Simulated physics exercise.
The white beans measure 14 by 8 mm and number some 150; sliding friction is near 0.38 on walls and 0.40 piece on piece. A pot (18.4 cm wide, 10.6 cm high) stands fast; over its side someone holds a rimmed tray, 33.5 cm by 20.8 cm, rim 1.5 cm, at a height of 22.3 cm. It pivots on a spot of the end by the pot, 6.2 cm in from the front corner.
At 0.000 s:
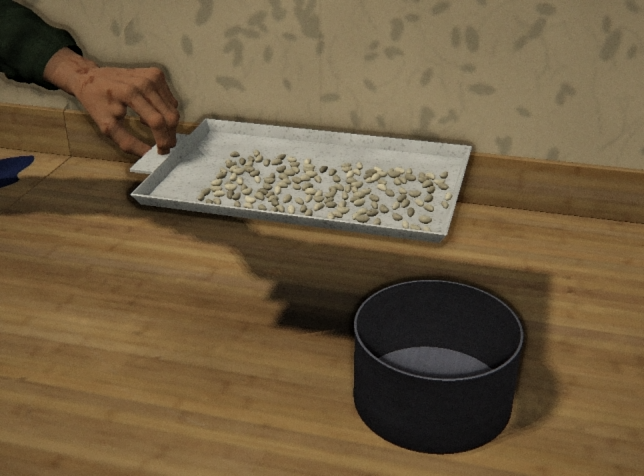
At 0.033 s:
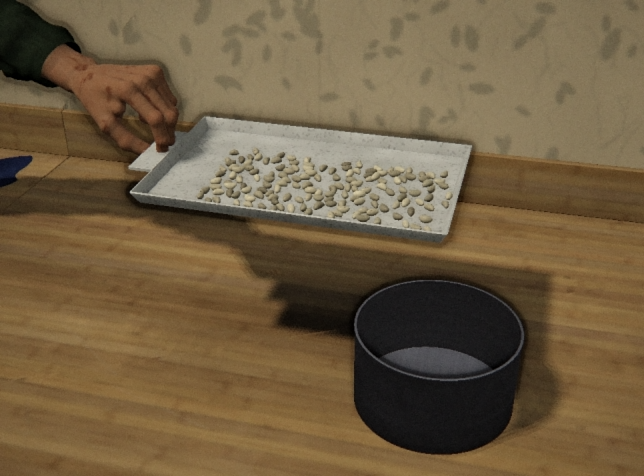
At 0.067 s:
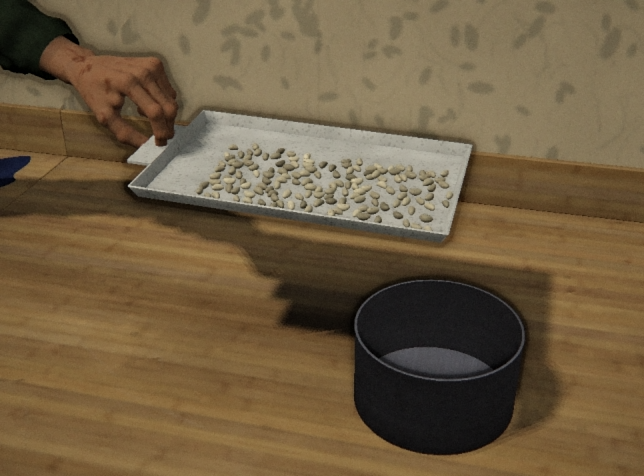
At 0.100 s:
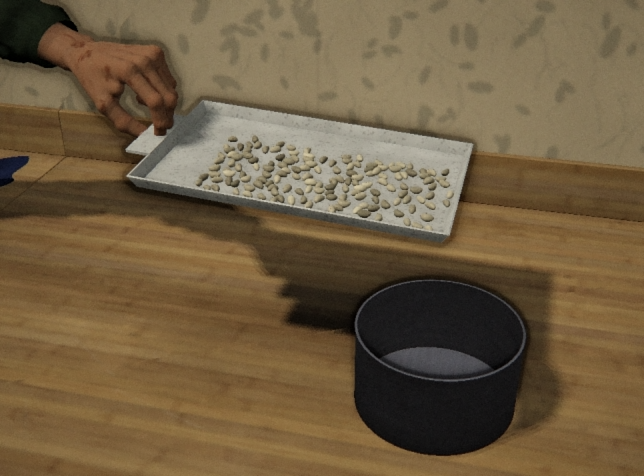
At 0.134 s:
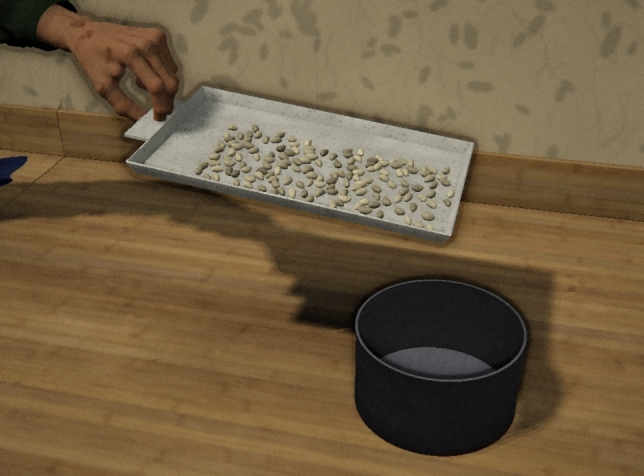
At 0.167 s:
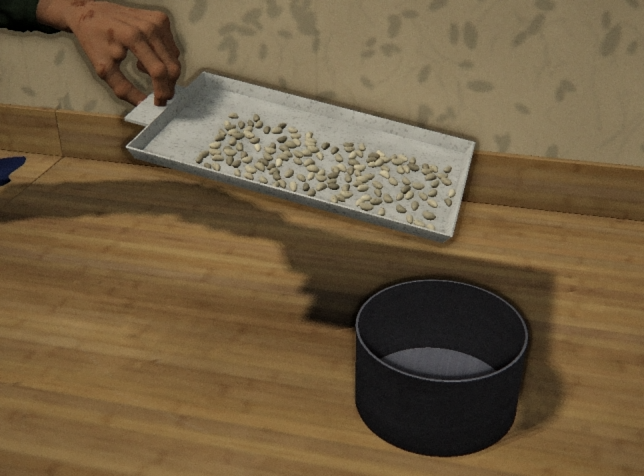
At first, a hand holds a rimmed, pale tray scattered with whitish beans almost level above a wooden counter, up and to the left of a dark pot. Then the hand lifts the left end, slowly and then faster, so the tray slants modestly down toward the right while the pot stays still.
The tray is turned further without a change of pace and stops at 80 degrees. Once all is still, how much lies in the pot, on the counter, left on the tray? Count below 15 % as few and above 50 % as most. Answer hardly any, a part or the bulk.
Pot: The bulk, counter: A part, tray: Hardly any.
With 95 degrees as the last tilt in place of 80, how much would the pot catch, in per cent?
In that case some 60 per cent.
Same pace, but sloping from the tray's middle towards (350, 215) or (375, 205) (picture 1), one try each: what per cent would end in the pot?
Some 95 and 90 per cent.
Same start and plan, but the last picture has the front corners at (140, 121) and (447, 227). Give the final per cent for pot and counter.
Pot 20, counter 80.
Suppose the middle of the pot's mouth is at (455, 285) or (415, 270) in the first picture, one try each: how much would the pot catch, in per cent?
Some 55 and 5 per cent.
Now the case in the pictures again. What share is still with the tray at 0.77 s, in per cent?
Some 45 per cent of the load.
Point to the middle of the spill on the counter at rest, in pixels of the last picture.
Near (590, 372).
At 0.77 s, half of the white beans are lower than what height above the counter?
Roughly 22 cm.
Then, at 0.53 s, tilt 44 degrees; the tray holds 100 %, the pot 0 %.
After 0.77 s, tilt 67 degrees; the tray holds 45 %, the pot 5 %.
After 1.12 s, tilt 80 degrees; the tray holds 0 %, the pot 60 %.
By 2.4 s all is still; pot 60 %, counter 40 %, tray 0 %.
